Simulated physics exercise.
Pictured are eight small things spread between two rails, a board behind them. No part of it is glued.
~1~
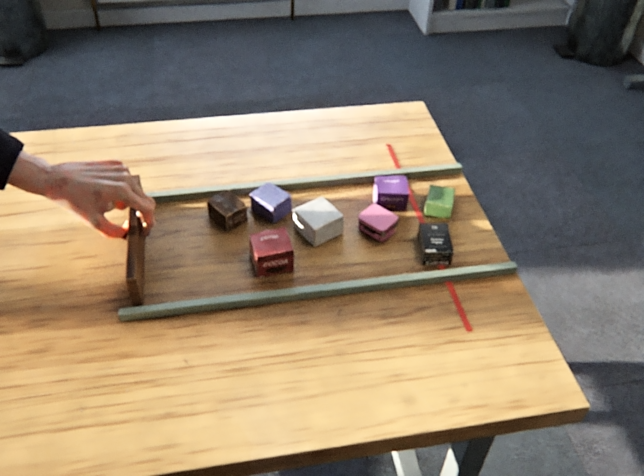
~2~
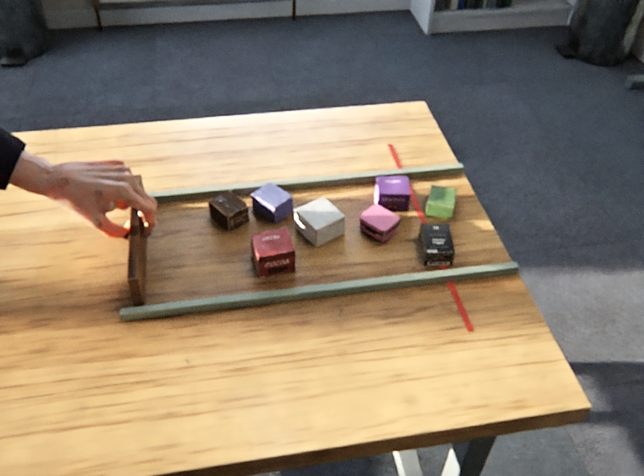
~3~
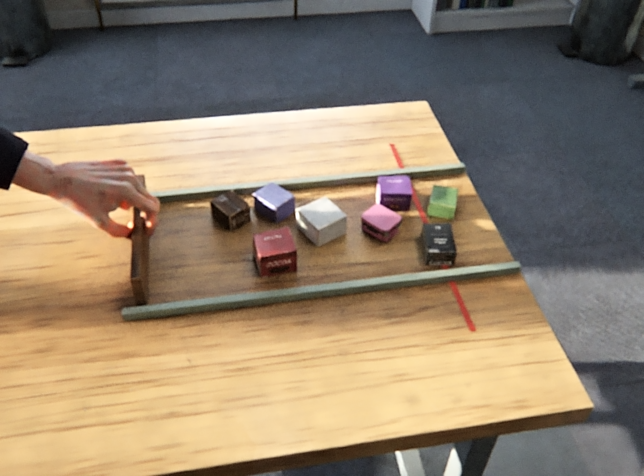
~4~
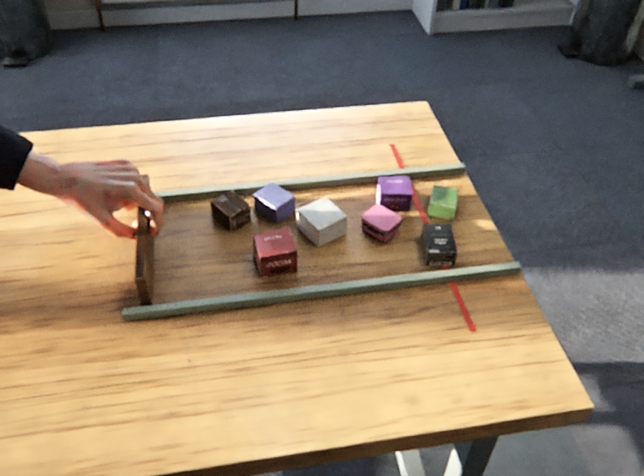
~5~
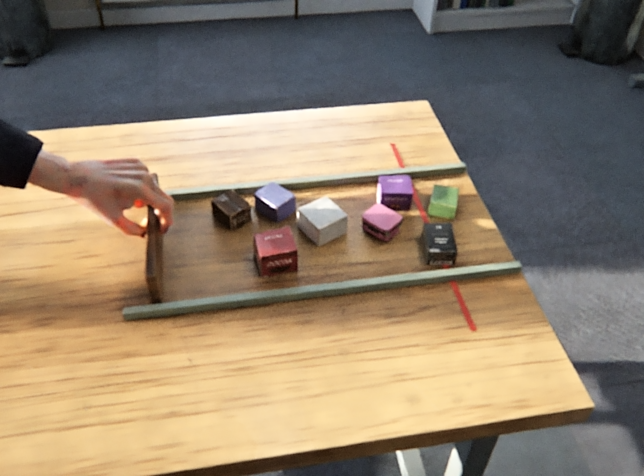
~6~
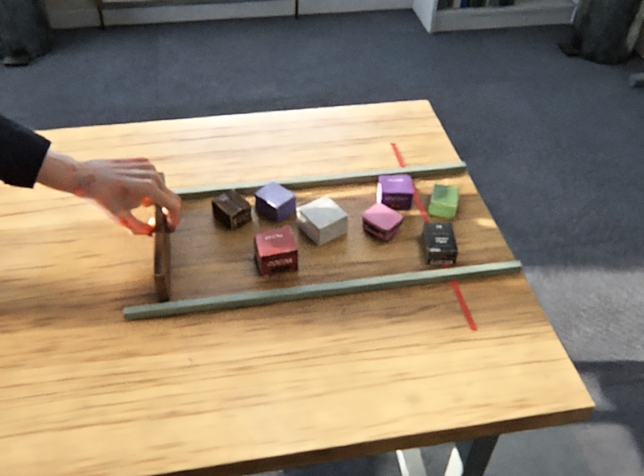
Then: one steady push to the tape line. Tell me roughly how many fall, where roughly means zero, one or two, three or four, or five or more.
Roughly, one or two fall.
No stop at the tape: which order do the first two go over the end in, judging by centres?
Order, earliest first: Green block, purple box.
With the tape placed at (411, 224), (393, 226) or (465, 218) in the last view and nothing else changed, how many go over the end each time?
0, 0, 5.
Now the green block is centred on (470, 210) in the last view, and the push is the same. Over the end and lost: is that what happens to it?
The green block is lost.
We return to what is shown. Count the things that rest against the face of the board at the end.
3 touch it.
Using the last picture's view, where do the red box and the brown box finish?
Around (462, 245) and around (430, 192).
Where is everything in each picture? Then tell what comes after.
In the first picture, green block (440, 202); black box (435, 244); purple box (391, 194); board (137, 238); tape (423, 223).
In the second picture, black box (437, 244); red box (273, 253).
In the third picture, purple box (394, 193); brown box (231, 211).
In the fourth picture, green block (444, 202); pink case (381, 225).
In the fifth picture, black box (439, 243); blue block (275, 202).
In the sixth picture, green block (444, 200); black box (440, 243); purple box (395, 192); board (162, 235); tape (427, 222).
Early on, none off yet; green block at rest near (444, 200); black box at rest near (440, 243); purple box at rest near (395, 192).
A while later, none off yet; green block at rest near (444, 200); black box at rest near (440, 243); purple box travelled a little near (408, 190).
Finally, the number that fall off is one or two; lost, purple box and green block.
